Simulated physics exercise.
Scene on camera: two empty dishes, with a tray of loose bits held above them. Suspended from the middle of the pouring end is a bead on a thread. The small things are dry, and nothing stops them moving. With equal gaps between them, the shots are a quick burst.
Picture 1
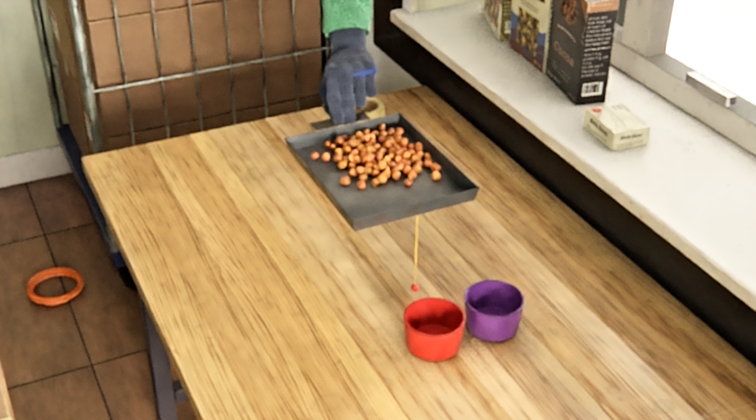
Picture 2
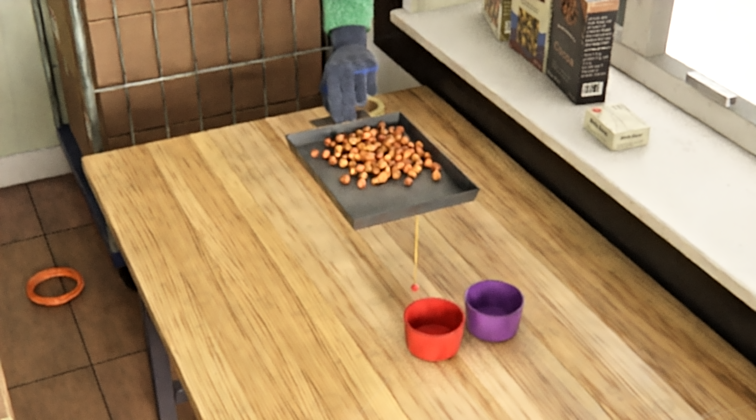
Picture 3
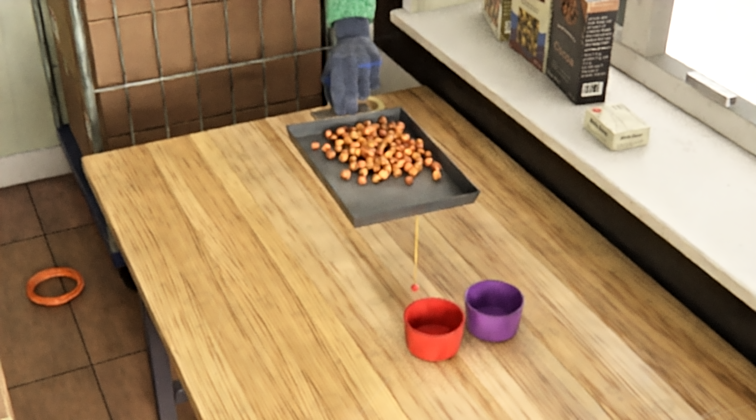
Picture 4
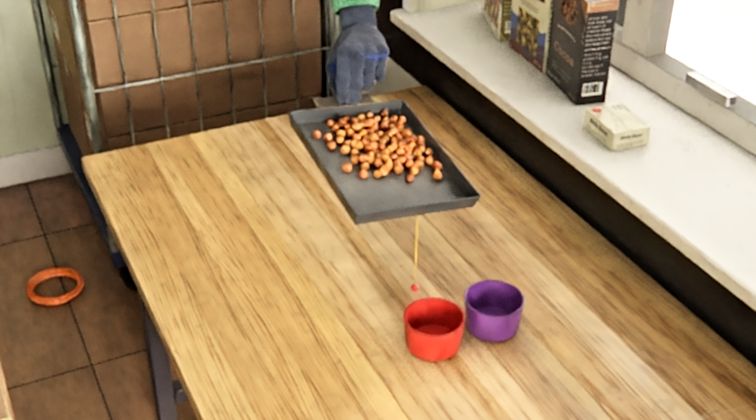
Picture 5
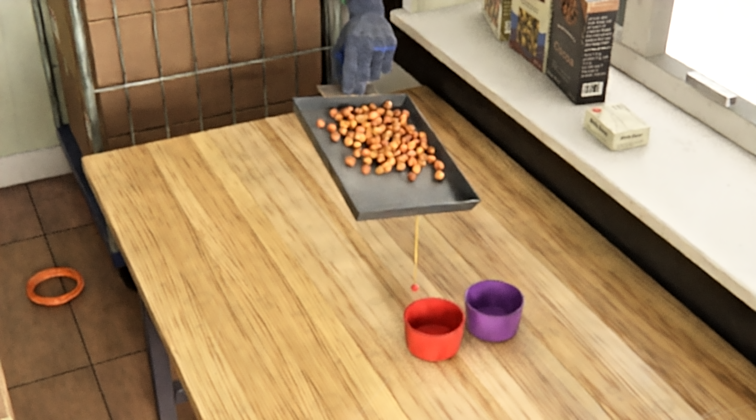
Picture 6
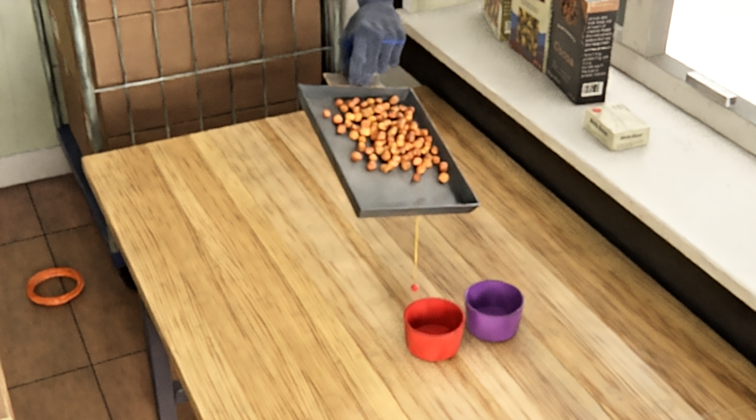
Tray of hazelnuts slowly tilting toward its lower right corner above red and purple dishes as a gloved hand lifts its far end.
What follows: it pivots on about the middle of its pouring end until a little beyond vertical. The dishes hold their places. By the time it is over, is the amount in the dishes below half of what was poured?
Yes.
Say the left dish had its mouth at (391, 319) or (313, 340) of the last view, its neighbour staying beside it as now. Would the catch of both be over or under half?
Try 1: A lesser share; try 2: A lesser share.
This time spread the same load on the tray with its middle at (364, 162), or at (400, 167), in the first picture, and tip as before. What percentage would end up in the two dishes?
It's 10 percent the first time and 10 percent the second.
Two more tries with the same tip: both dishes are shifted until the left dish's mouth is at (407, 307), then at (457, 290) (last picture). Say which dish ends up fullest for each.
Placement one: The right-positioned dish. Placement two: The left-positioned dish.
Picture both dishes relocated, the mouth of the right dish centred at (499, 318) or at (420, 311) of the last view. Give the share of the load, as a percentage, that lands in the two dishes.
Roughly 0% on the first try and 0% on the second.
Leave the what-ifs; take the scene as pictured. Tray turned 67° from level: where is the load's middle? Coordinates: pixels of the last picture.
I'd mark it close to (441, 171).
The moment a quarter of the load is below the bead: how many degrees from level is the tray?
Roughly 105°.
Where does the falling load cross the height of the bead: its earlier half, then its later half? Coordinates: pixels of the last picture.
It passes near (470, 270) first and then near (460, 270).
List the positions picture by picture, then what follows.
Corners of the pouring end at (355, 218) and (475, 187), level; middle of the load at (380, 155), hazelnuts; left dish at (448, 345); right dish at (509, 326); bead on its thread at (415, 288), in the first picture.
Corners of the pouring end at (355, 217) and (475, 188), level; middle of the load at (380, 153), in the second picture.
Corners of the pouring end at (356, 215) and (476, 190), tipped barely, lowest at the right corner; middle of the load at (381, 149), in the third picture.
Corners of the pouring end at (358, 212) and (476, 194), tipped a little, lowest at the right corner; middle of the load at (382, 143), in the fourth picture.
Corners of the pouring end at (361, 209) and (477, 198), tipped clearly, lowest at the right corner; middle of the load at (385, 138), in the fifth picture.
Corners of the pouring end at (364, 207) and (476, 202), tipped clearly, lowest at the right corner; middle of the load at (391, 134), about a third on the move; left dish at (448, 345); right dish at (509, 326), in the sixth picture.
Soon, tray tipped steeply; nearly all on the tray; a small part in the air.
A while on, tray tipped past a quarter turn; about half on the tray; a stray few in the left dish; a small part in the right dish; a small part outside both; about a third in the air.
Towards the end, tray tipped past a quarter turn; about a quarter in the right dish; most outside both.
Finally, tray tipped past a quarter turn; none in the left dish; about a quarter in the right dish; most outside both.
